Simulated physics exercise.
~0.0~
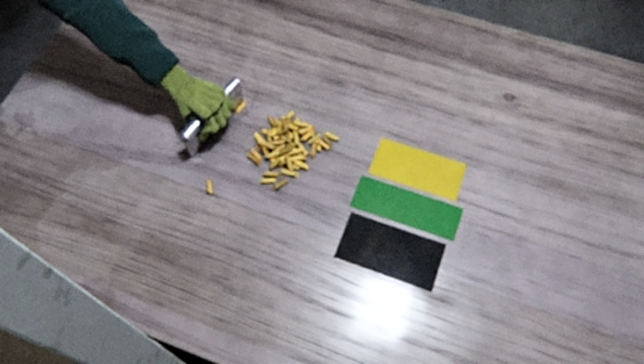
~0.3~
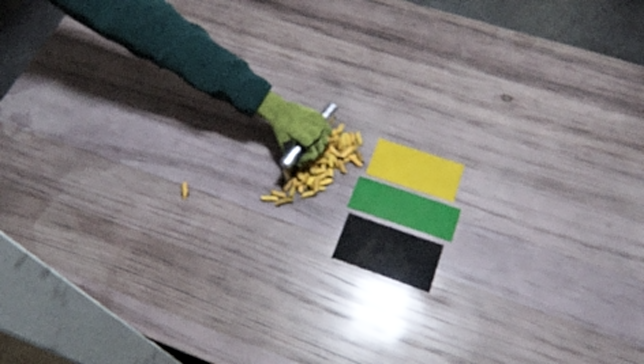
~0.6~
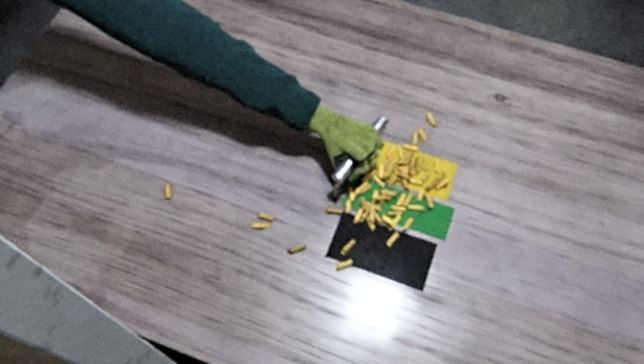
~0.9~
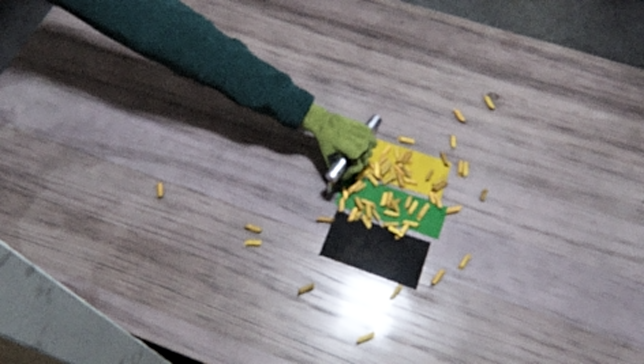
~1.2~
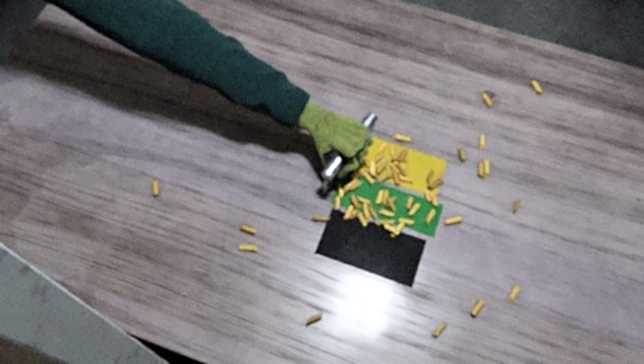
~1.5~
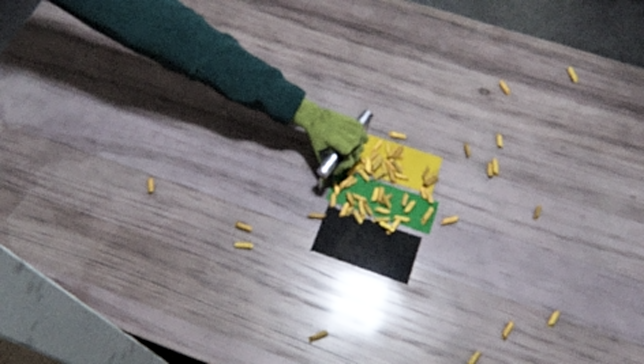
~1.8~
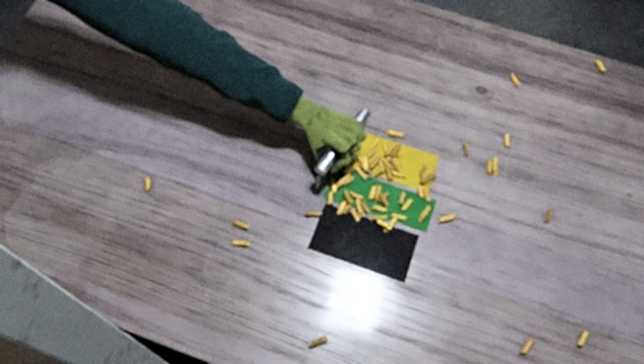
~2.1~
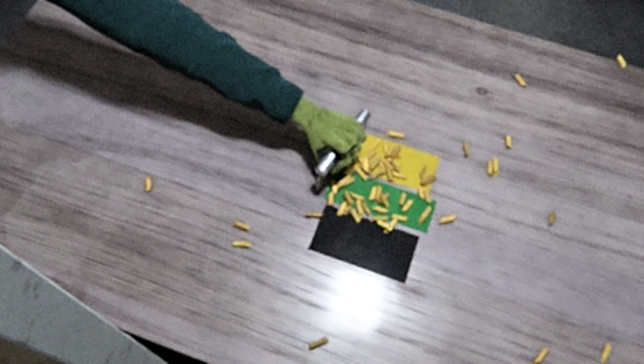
At the start, a green-gloved hand in a dark green sleeve holds a metal scraper beside a heap of small yellow pasta pieces on a wooden table. Yellow, green and black mats lie to the right. The hand sweeps the scraper rightwards, pushing the heap towards the mats and leaving a stray piece behind. It stops at the mats' left edge, and the pasta spreads over them. Some pieces slide farther right across the table while the scraper stays put. Finally, many pieces rest clustered on the yellow and green mats, the black one looks nearly bare, and others lie scattered around.
